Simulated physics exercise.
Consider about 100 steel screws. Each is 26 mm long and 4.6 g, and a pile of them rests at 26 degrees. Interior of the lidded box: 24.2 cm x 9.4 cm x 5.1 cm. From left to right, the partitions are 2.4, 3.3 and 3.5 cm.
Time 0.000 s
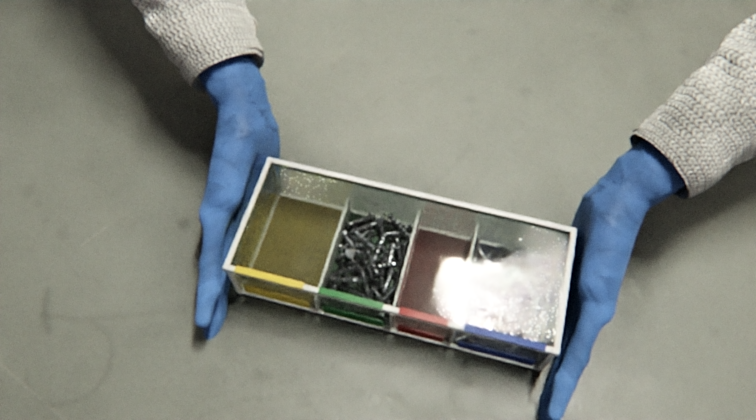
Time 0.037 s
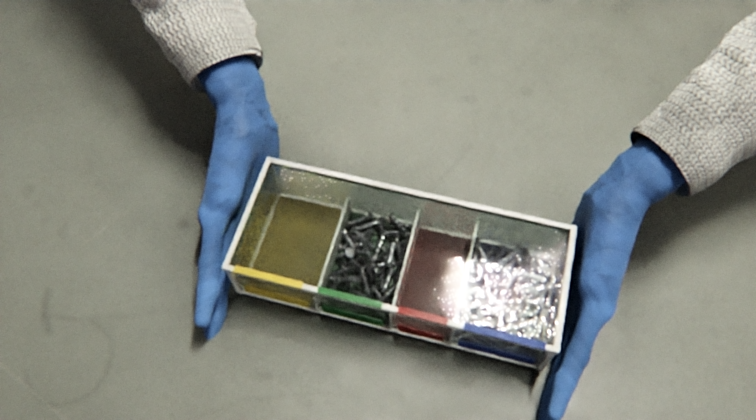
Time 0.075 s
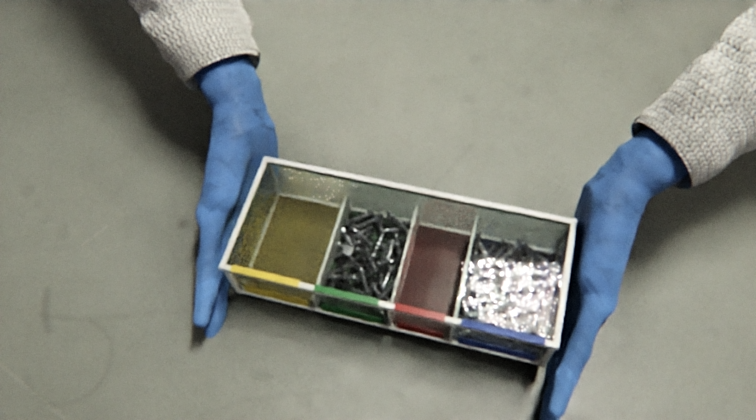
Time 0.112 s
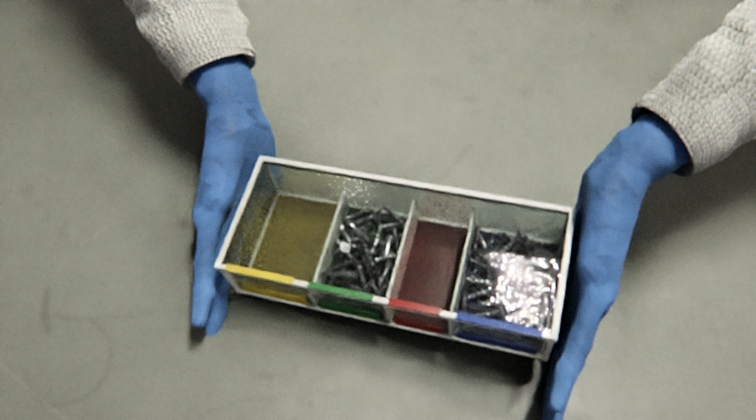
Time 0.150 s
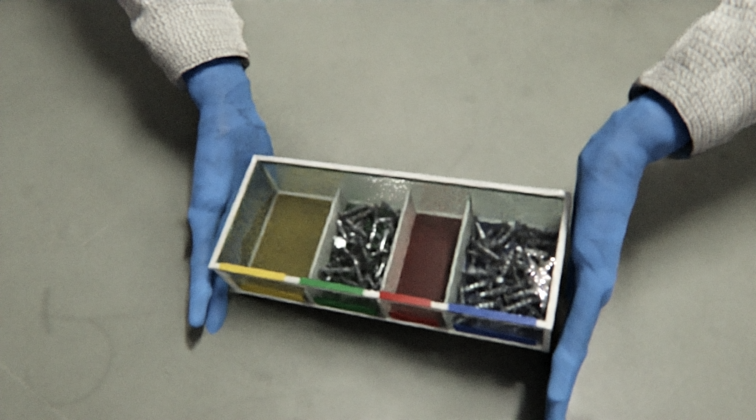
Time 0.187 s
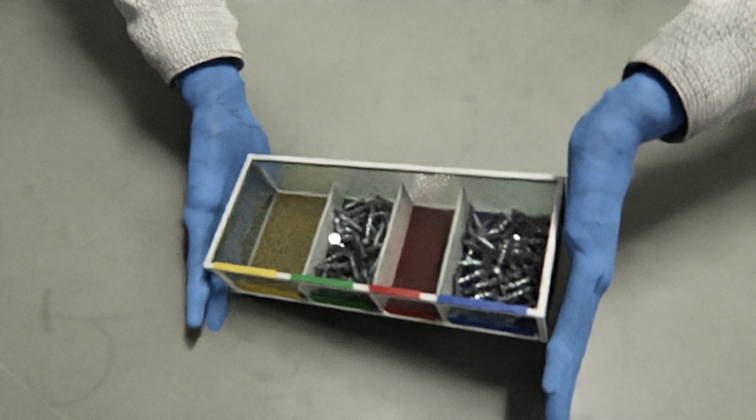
A clear-lidded box tilts gradually in two blue-gloved hands above a plain grey surface, seen from above. Its four compartments run yellow, green, red and blue from left to right, with dark metal screws in the green and blue ones and the others empty. The hands raise the box's right side slightly while a bright glare shrinks off the lid, and the screws stay in their compartments.
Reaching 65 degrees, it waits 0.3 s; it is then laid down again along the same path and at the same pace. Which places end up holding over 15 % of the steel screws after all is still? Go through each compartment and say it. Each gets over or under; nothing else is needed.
Red ends under. Blue ends over. Green ends over. Yellow ends under.
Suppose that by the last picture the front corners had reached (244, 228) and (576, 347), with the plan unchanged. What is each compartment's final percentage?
Per cent by compartment: Red 0, blue 50, green 50, yellow 0.
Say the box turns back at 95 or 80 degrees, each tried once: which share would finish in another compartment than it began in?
Close to 60 in a hundred first, and 35 in a hundred second.
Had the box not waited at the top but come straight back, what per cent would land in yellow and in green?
You'd end up with yellow at 5 per cent and green at 45 per cent.
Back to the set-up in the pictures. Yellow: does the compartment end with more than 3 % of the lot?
Yellow: It does.
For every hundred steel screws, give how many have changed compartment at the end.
Some 5 per cent.
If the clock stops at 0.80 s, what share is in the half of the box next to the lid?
Around 10 in a hundred, give or take.
After 0.80 s, tilt 65 degrees; blue 50 %, green 45 %, yellow 5 %.
Then, at 1.21 s, tilt 36 degrees; blue 50 %, green 45 %, yellow 5 %.
After 1.70 s, tilt 0 degrees; blue 50 %, green 45 %, yellow 5 %.
In the end, at 2.4 s, red 0 %, blue 50 %, green 45 %, yellow 5 %.
